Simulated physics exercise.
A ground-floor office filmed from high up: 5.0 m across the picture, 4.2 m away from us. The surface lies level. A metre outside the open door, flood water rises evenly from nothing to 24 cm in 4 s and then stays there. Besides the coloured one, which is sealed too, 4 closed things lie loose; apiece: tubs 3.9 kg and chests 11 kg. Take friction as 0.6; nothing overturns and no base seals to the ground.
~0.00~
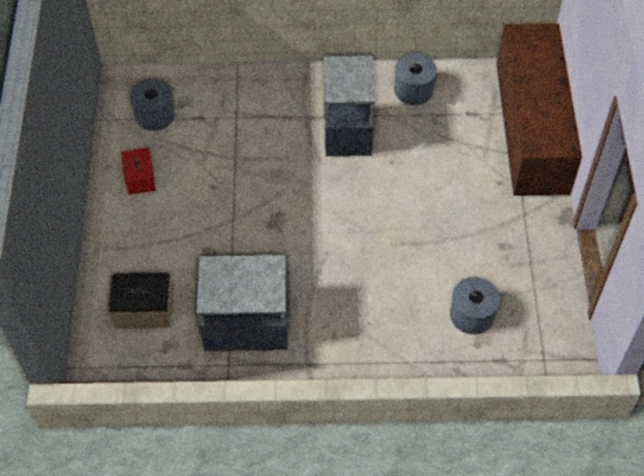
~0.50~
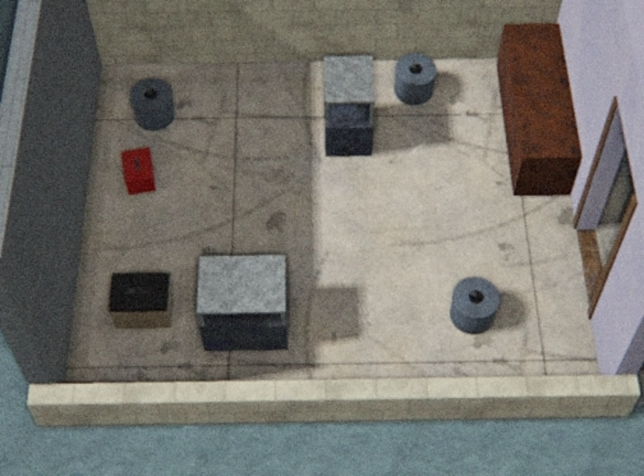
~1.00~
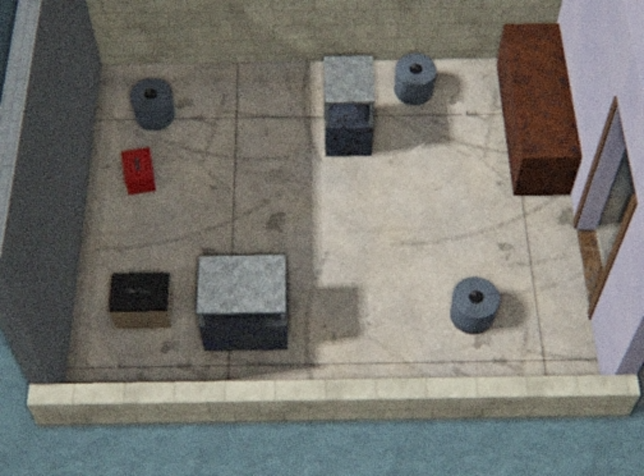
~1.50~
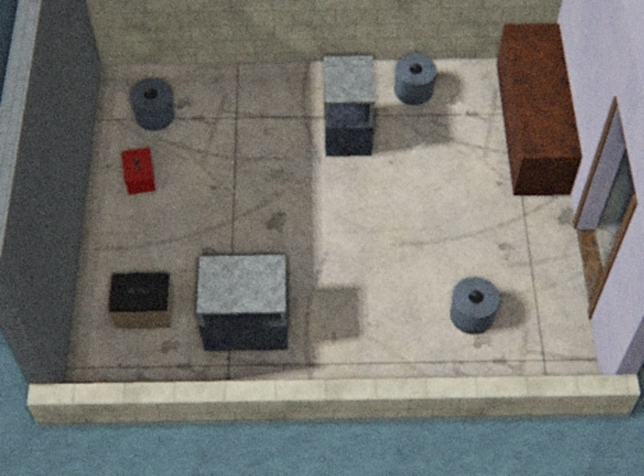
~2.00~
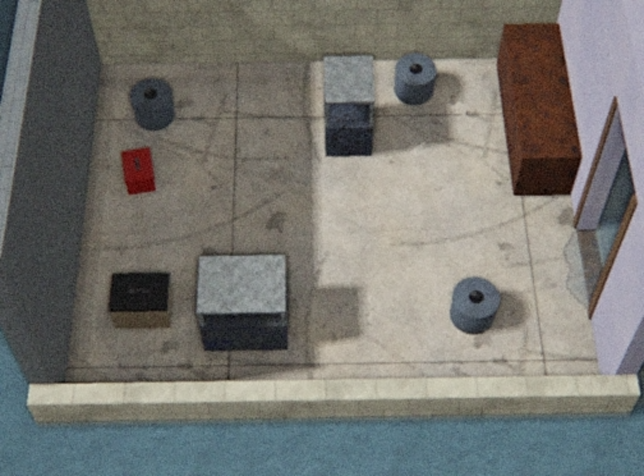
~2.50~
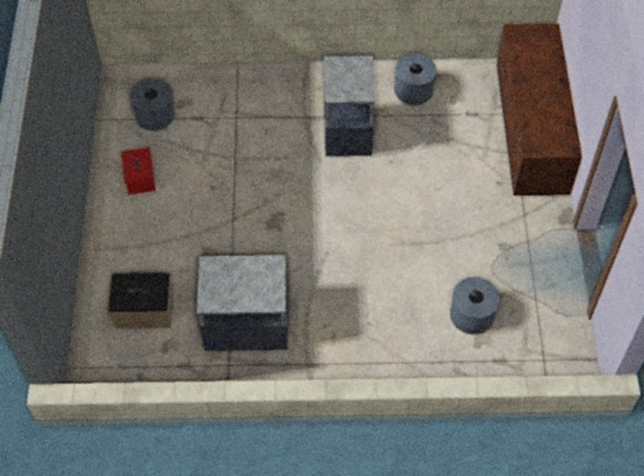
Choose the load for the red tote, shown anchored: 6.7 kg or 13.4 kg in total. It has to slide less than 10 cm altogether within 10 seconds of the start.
Verdict: Only the larger load is enough.
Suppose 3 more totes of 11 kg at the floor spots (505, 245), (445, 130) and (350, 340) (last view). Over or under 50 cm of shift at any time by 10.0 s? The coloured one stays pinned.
In that order: Past it, less, more.
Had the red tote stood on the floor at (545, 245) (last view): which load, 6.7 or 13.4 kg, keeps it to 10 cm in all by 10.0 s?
Neither is enough.
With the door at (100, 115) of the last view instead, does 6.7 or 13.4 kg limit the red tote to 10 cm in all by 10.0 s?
Then the smaller load will do.
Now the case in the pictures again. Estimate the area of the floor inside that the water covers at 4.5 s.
Some 8.0 m2.
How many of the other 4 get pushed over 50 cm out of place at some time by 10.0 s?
I count 1.
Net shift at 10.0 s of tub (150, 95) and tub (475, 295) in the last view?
In turn: 50 cm, 350 cm.
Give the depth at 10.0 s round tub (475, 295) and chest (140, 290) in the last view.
About 9 and 7 cm.
After 3.5 s the red tote would be 0 cm from its start with 6.7 kg and 0 cm from its start with 13.4 kg; 0 cm of water round it then.
After 4.5 s the red tote would be 0 cm from its start with 6.7 kg and 0 cm from its start with 13.4 kg; 0 cm of water round it then.
After 7.0 s the red tote would be 6 cm from its start with 6.7 kg and 0 cm from its start with 13.4 kg; 4 cm of water round it then.
After 10.0 s the red tote would be 110 cm from its start with 6.7 kg and 0 cm from its start with 13.4 kg; 8 cm of water round it then.
